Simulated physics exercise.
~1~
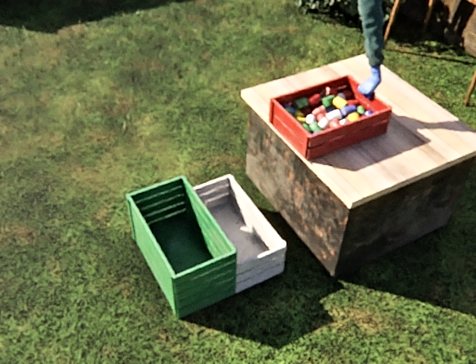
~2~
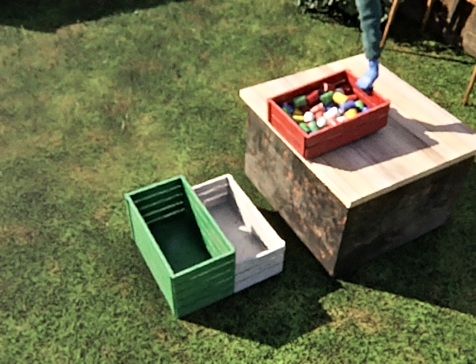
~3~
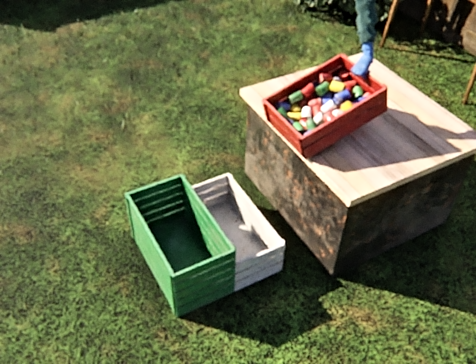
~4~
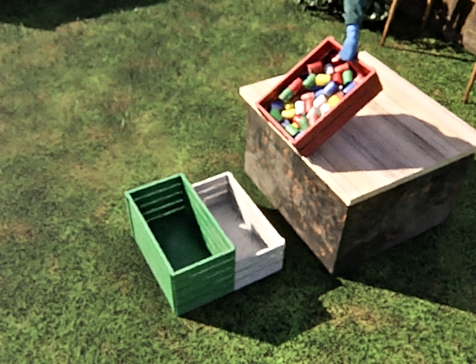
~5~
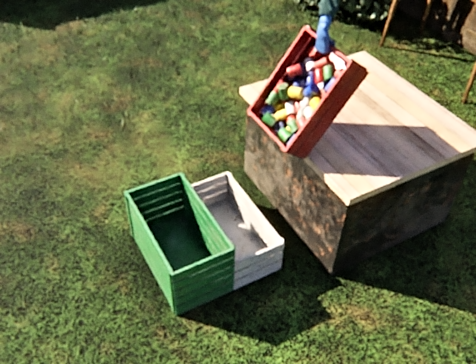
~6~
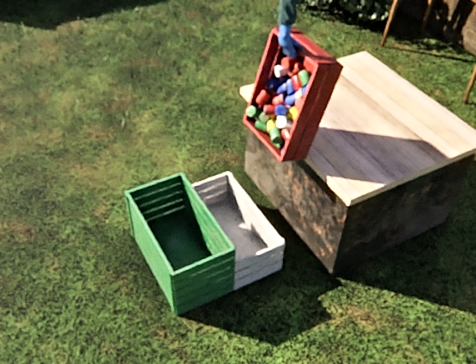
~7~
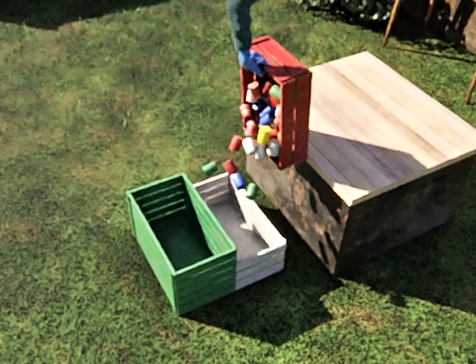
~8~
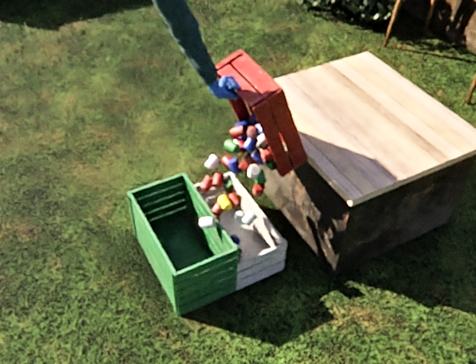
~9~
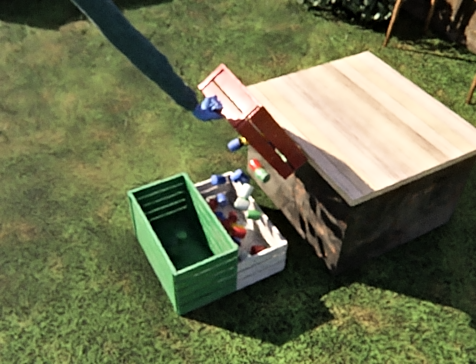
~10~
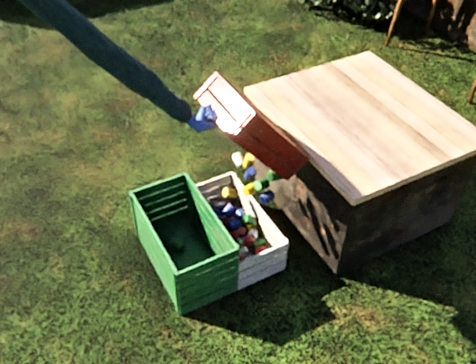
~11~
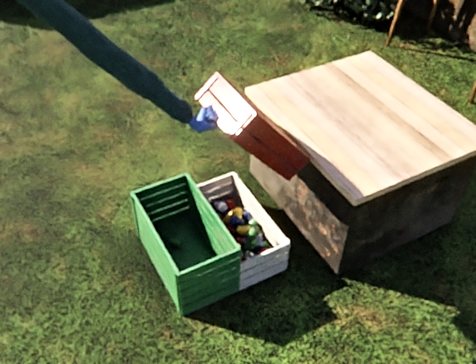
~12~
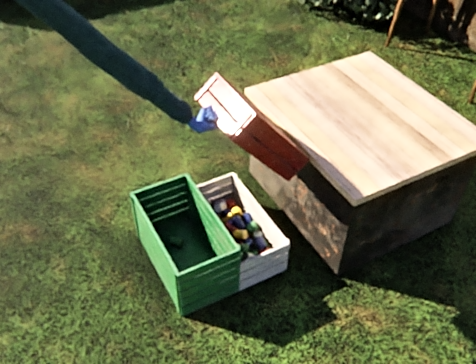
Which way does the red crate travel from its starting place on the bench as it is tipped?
The red crate moves to the left, going past the edge of the bench as it tips over.
